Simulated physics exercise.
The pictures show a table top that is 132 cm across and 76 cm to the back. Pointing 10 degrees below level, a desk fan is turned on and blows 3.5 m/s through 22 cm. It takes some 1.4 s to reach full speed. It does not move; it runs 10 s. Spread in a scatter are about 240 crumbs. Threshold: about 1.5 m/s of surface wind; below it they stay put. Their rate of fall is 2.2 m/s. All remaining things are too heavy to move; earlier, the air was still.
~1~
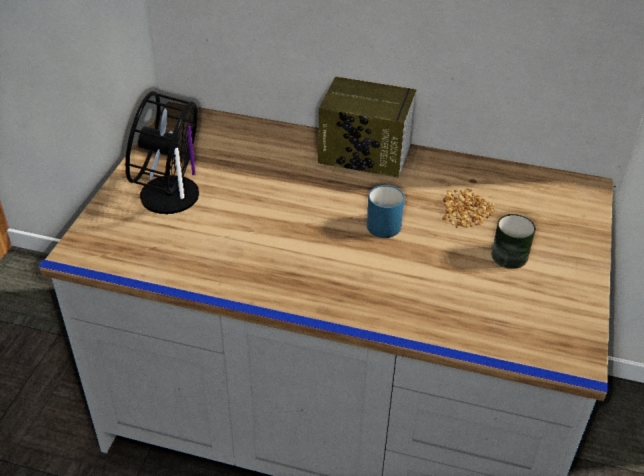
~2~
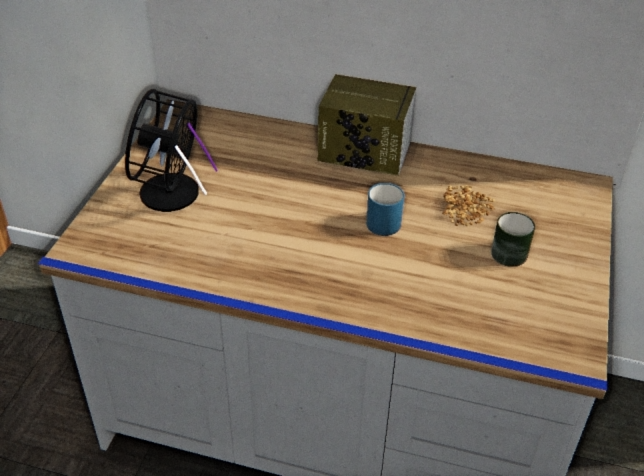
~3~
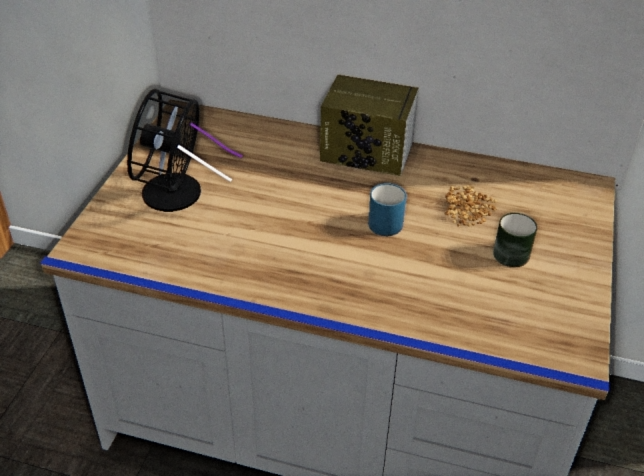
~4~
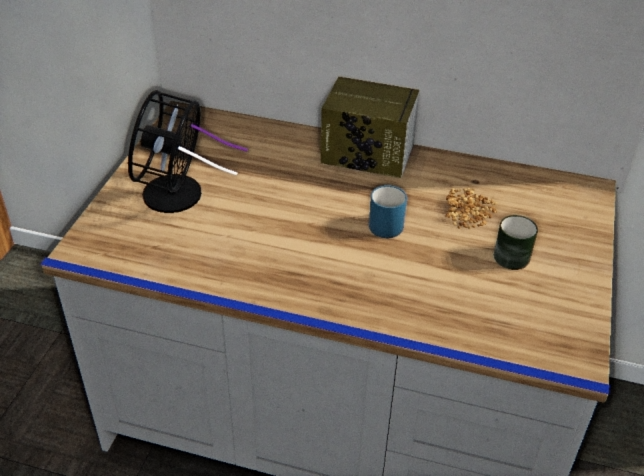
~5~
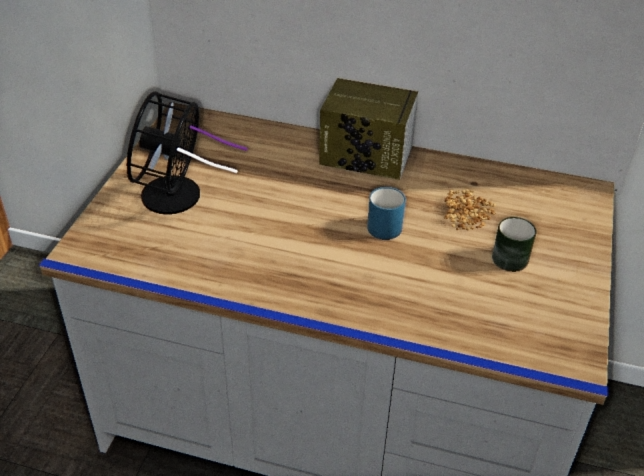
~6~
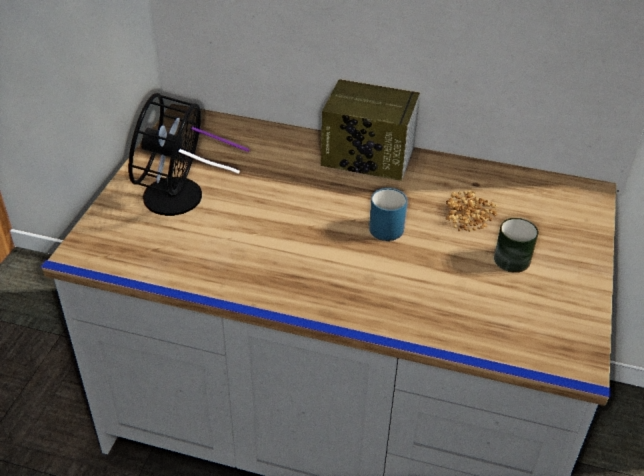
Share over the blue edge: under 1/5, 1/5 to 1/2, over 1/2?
Under 1/5.
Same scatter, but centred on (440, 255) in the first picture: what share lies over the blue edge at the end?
0 per cent.
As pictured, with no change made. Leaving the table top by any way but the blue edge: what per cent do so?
My best guess is roughly 70 %.
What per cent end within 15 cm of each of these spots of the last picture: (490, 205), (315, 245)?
30 %, 0 %.
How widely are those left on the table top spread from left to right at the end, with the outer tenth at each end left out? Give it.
I'd say close to 10 cm.
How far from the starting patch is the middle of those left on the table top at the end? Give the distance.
About 5 centimetres.
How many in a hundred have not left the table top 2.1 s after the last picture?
It should be roughly 50 % by then.
Then, 0.9 s after the last picture, 0 % are over the blue edge; the middle of those still in play is near (477, 210); 11 % have settled or left.
Then, 2.1 s after the last picture, 0 % are over the blue edge; the middle of those still in play is near (467, 212); 55 % have settled or left.
Then, 4.4 s after the last picture, 0 % are over the blue edge; the middle of those still in play is near (461, 214); 68 % have settled or left.
Then, 8.9 s after the last picture, at the end, 0 % are over the blue edge; the middle of those still in play is near (461, 214).
